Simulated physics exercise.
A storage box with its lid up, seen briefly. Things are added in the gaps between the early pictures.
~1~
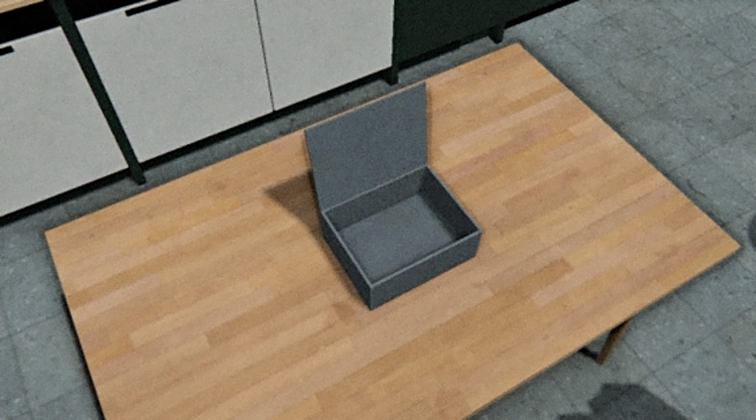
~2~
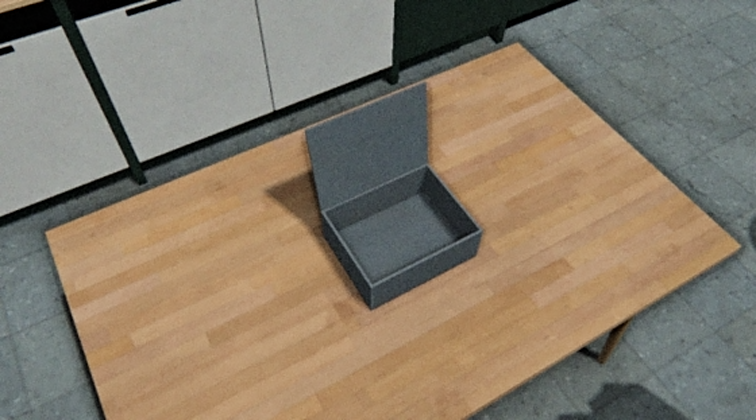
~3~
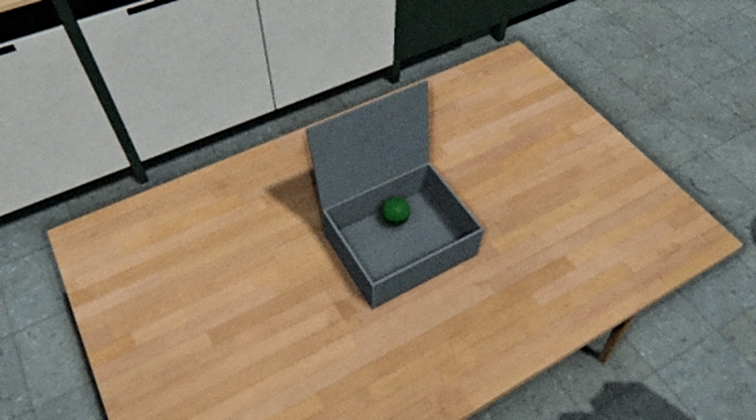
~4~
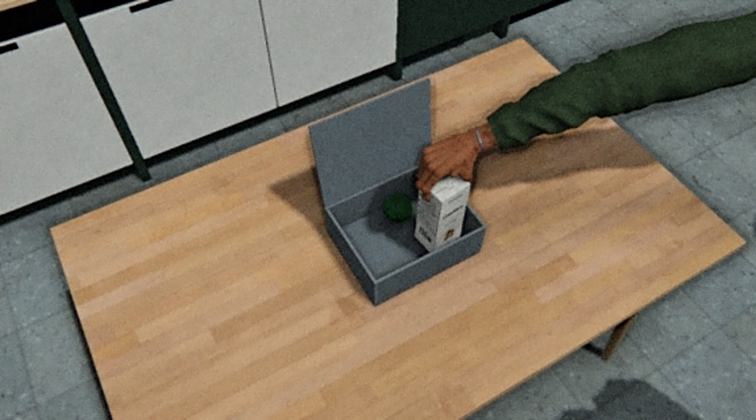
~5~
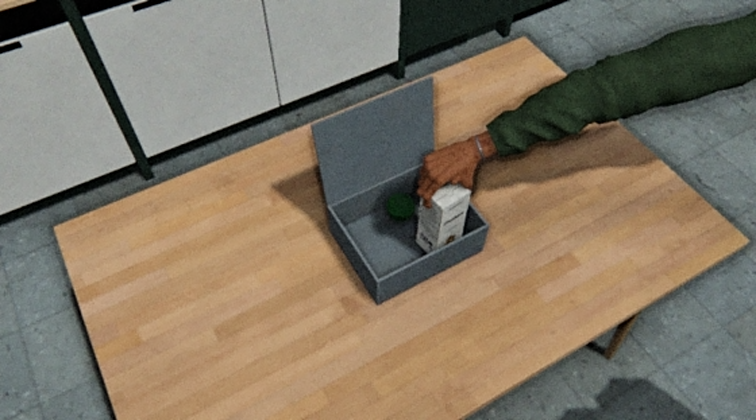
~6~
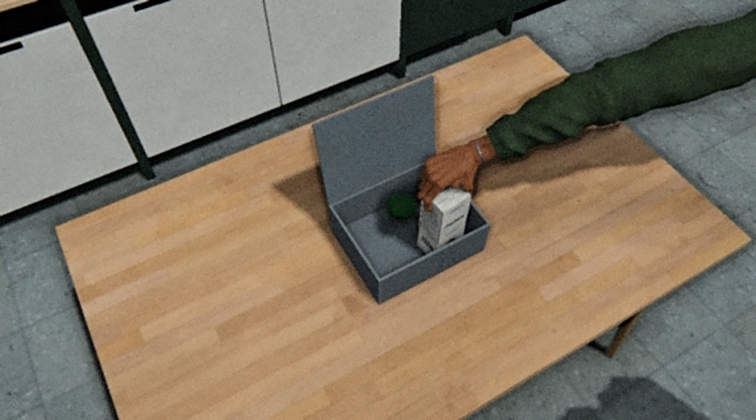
A hand in a green sleeve lowering a white carton into an open grey box beside a green ball on a wooden table.
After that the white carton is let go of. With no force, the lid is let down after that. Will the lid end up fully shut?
No.
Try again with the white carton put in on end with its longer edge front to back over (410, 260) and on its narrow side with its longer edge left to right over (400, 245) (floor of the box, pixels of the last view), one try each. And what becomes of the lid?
First time it won't go down, and next time it drops into place.
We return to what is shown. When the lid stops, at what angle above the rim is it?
Close to 40 degrees.
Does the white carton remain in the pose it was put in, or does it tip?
In the end, it keeps its orientation.
Then, 1.40 s past the last view, lid 79° above the rim.
Then, 1.60 s past the last view, lid 61° above the rim.
Finally, lid 40° above the rim; both still in place. Final places as the last picture's camera would see them, white carton near (443, 221).
